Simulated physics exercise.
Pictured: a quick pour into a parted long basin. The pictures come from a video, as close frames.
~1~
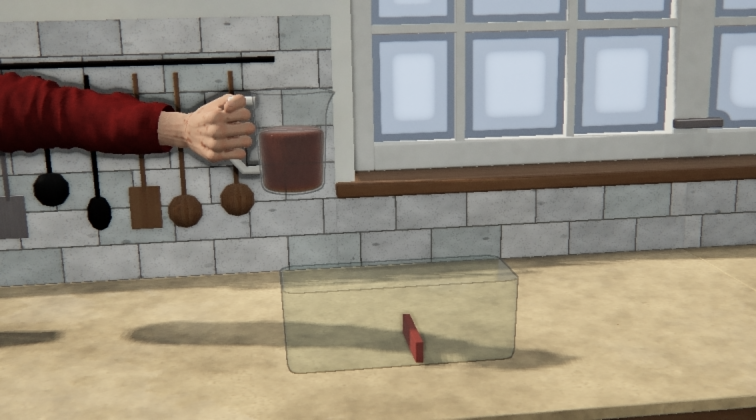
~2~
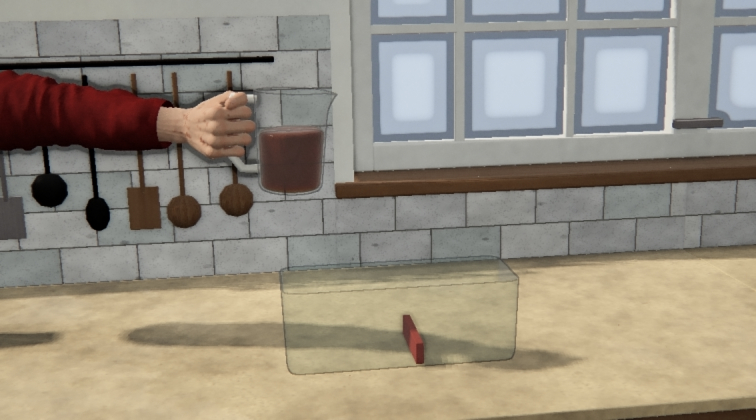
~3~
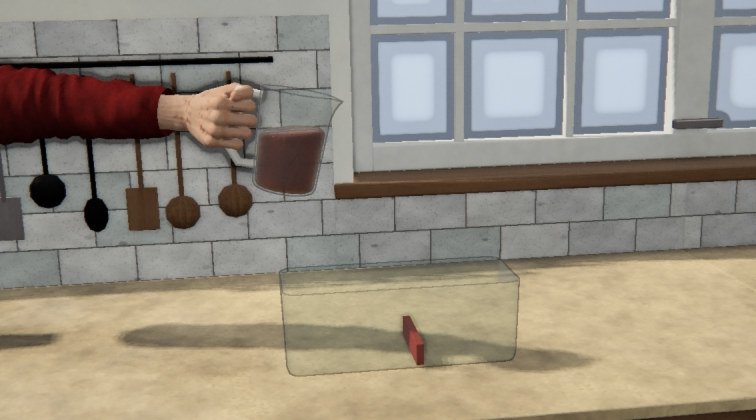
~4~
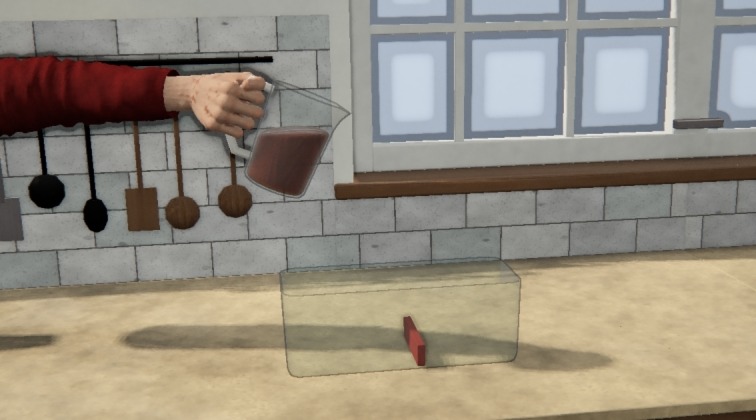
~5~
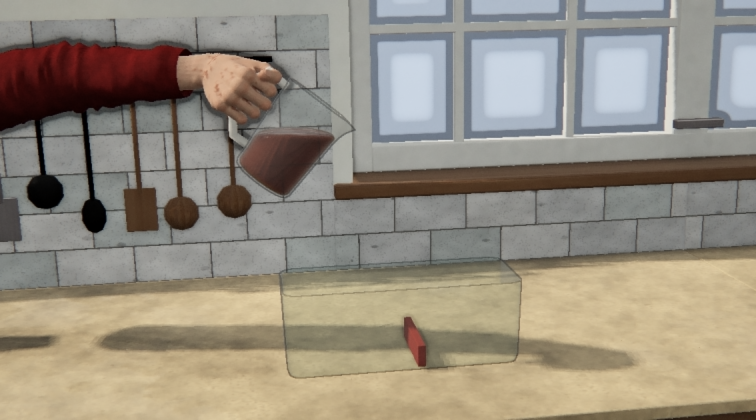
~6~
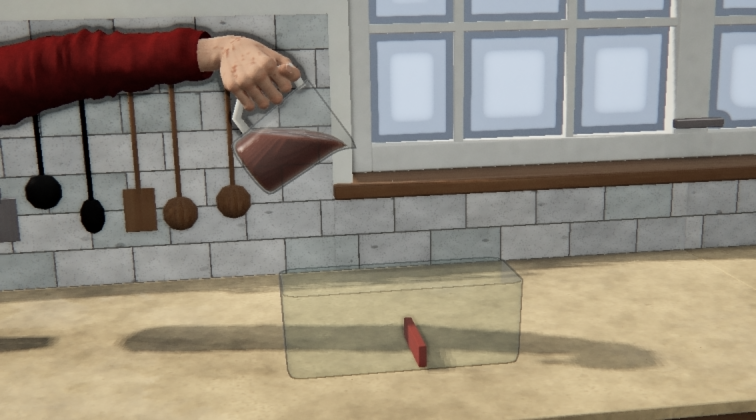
A hand in a red sleeve, reaching in from the left, tilts a clear glass jug of reddish-brown tea steadily further to the right, the liquid shifting toward the spout. Below it, a long transparent basin with a small red divider sits on a beige counter. The kitchen, seen from the front and slightly above, has hanging utensils, pale brick and a window, the view almost still.
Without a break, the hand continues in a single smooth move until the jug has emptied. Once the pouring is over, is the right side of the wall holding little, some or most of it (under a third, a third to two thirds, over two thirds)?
It holds some.
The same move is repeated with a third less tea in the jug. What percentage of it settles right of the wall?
About 55 %.
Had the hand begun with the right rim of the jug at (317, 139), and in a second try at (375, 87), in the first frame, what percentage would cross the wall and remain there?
You'd get 5 percent from the first and 80 percent from the second.
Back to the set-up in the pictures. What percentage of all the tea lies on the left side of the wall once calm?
Something like 40 per cent, roughly.
A moment on, the jug is tipped on its side and 70 per cent is still to pour, 2 is left of the wall and 0 right of it.
Next, the jug is tipped on its side and 32 per cent is still to pour, 22 is left of the wall and 14 right of it.
Then the jug is tipped on its side and 14 per cent is still to pour, 21 is left of the wall and 51 right of it.
Later the jug is tipped on its side and 5 per cent is still to pour, 29 is left of the wall and 58 right of it.
In the end 39 per cent lies left of the wall, 59 right of it and 2 outside.
